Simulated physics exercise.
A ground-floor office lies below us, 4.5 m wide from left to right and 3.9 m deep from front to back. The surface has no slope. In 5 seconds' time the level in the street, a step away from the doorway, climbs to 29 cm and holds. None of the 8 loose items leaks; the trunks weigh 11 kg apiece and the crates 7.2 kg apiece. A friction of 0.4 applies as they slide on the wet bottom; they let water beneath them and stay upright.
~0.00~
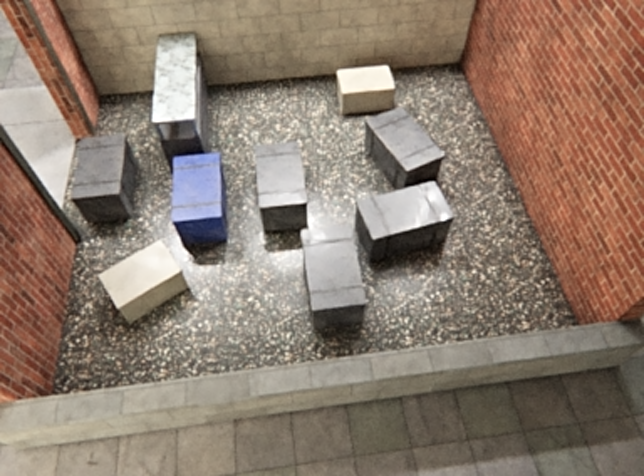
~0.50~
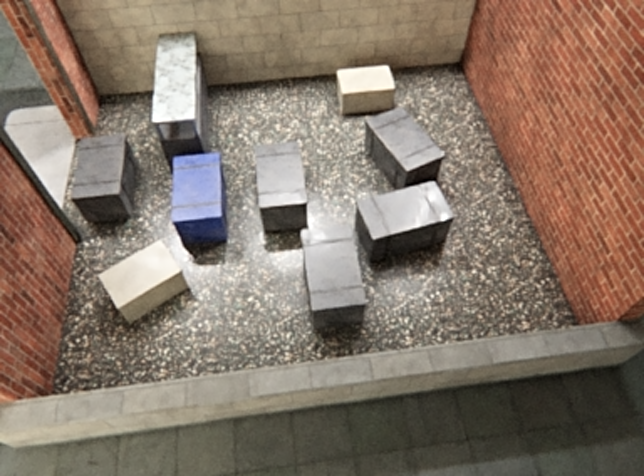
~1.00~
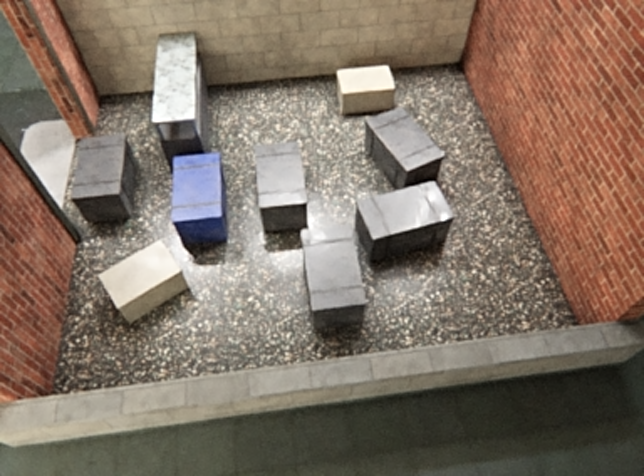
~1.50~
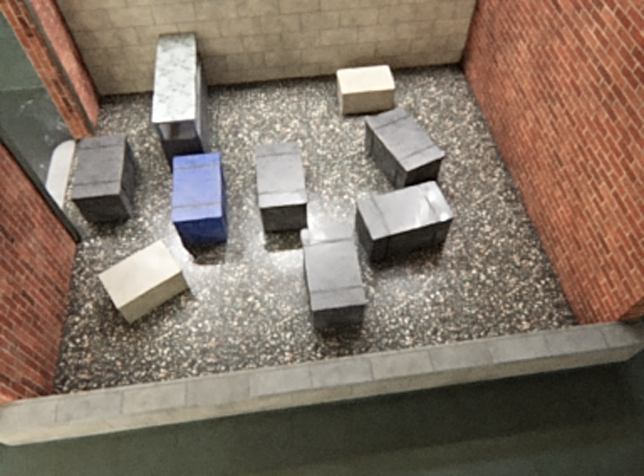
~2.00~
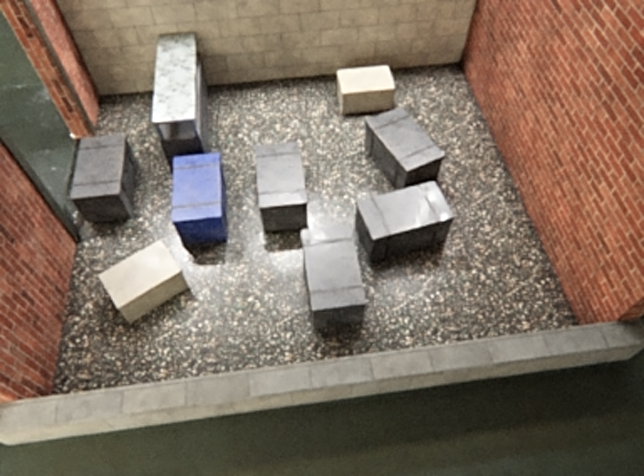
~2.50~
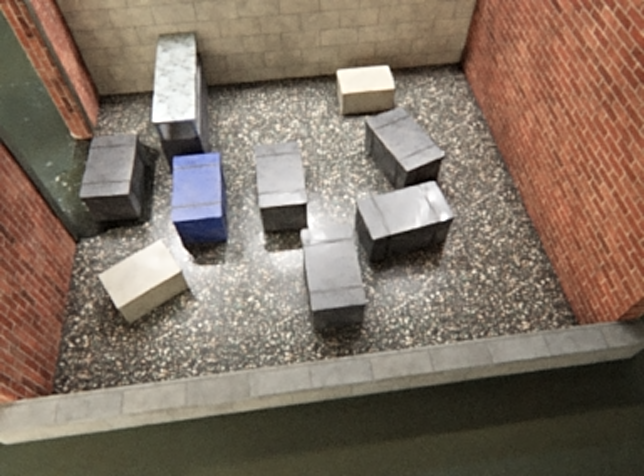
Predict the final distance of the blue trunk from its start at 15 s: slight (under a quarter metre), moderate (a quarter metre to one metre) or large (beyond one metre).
Large.
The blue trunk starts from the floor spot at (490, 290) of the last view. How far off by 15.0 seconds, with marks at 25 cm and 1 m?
It goes a long way.
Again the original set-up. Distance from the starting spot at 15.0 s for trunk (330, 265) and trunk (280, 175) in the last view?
Respectively 200 and 100 cm.
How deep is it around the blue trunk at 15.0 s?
I'd put it at about 11 cm.
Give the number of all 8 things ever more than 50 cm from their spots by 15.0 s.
I make it 8.
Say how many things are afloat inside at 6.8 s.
At that time the total is 4.
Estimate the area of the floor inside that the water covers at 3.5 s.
Wet: Near 2.0 m2.
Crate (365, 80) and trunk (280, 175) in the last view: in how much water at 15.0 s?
20 and 13 cm.
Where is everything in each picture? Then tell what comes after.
The first frame shows the blue trunk at (197, 185), on the bottom; 0.0 m2 under water; 0 of 8 have shifted.
The second frame shows the blue trunk at (197, 185), on the bottom; water covers 0.0 m2; 0 of 8 have shifted.
The third frame shows the blue trunk at (197, 185), on the bottom; 0.0 m2 under water; 0 of 8 have shifted.
The fourth frame shows the blue trunk at (197, 185), on the bottom; 0.0 m2 under water; 0 of 8 have shifted.
The fifth frame shows the blue trunk at (197, 185) rests on the ground; 0.0 m2 under water; 0 of 8 have shifted.
The sixth frame shows the blue trunk at (197, 185) rests on the ground; water covers 0.5 m2; 1 of 8 have shifted.
After 3.5 s the blue trunk is near (202, 186), 0.0 m from its start, aground; 1 afloat.
After 6.8 s the blue trunk is near (410, 205), 2.0 m from its start, afloat; 4 afloat.
After 11.0 s the blue trunk is near (378, 140), 1.8 m from its start, afloat; 8 afloat.
After 15.0 s the blue trunk is near (365, 157), 1.6 m from its start, afloat; 8 afloat.
